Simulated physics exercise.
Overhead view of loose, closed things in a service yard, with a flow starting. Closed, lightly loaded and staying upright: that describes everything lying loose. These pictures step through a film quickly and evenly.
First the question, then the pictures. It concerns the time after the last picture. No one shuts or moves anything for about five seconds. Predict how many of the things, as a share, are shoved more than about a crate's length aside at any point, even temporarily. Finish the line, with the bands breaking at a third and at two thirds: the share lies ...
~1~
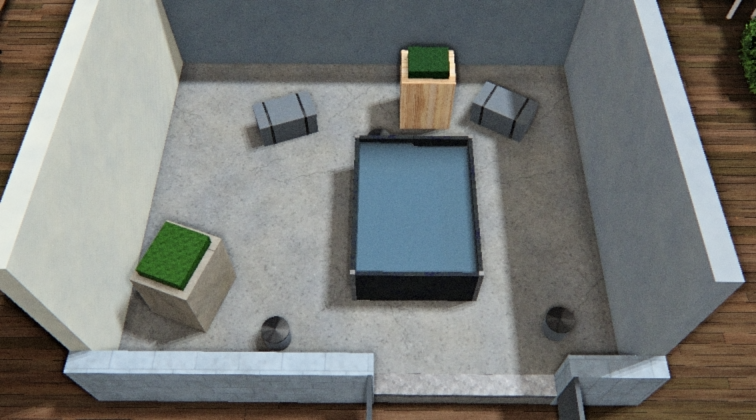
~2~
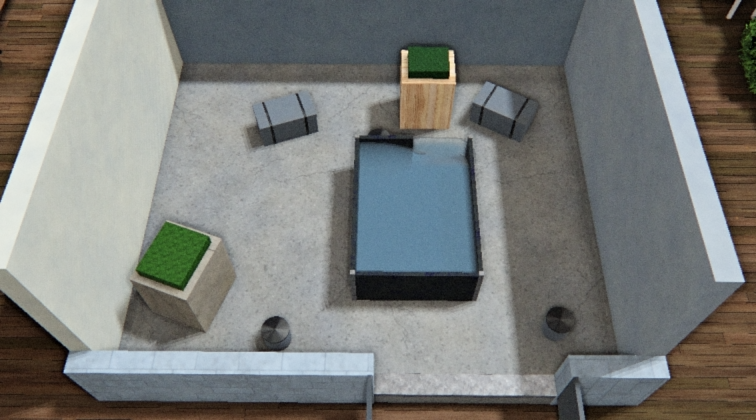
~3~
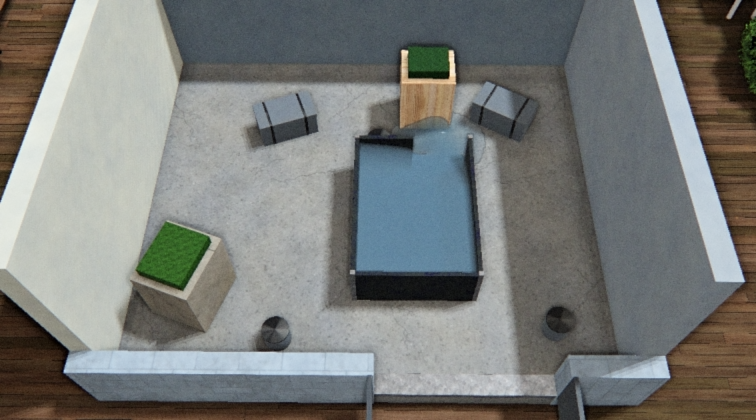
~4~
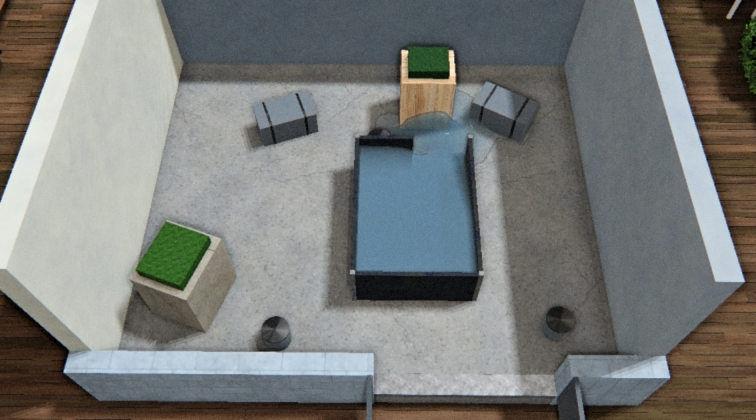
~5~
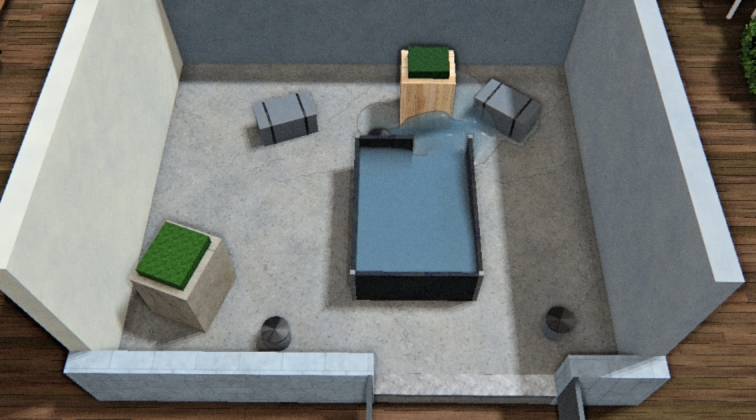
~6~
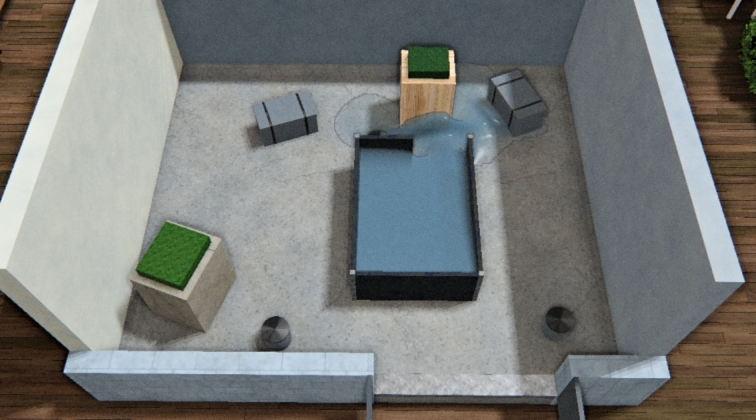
The share lies at two thirds or above.
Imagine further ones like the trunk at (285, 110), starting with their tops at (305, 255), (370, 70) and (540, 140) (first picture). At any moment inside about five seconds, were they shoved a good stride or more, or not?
Stays put, shoved clear, shoved clear.
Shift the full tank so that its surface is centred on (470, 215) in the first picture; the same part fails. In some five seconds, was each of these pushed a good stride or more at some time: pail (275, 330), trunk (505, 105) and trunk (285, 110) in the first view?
The three, one by one: Short of that, past that mark and past that mark.
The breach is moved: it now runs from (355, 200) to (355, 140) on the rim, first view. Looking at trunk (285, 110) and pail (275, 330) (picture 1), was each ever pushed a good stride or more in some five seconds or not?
The first: Cleared that distance; the second: Cleared that distance.
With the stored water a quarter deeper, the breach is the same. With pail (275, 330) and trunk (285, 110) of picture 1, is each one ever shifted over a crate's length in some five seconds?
So the first came up short, and the second made it that far.
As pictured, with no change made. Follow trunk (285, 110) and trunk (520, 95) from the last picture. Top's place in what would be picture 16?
First object around (226, 95); second object around (559, 75).
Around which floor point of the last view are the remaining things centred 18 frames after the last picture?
I'd put it around pixel (348, 224).
A moment on, 1 of 5 are well off their spots; 1 afloat.
Next, 3 of 5 are well off their spots; 1 afloat.
Later, 3 of 5 are well off their spots; 3 afloat.
In the end, 4 of 5 are well off their spots, and 4 have been at some point; 1 afloat.
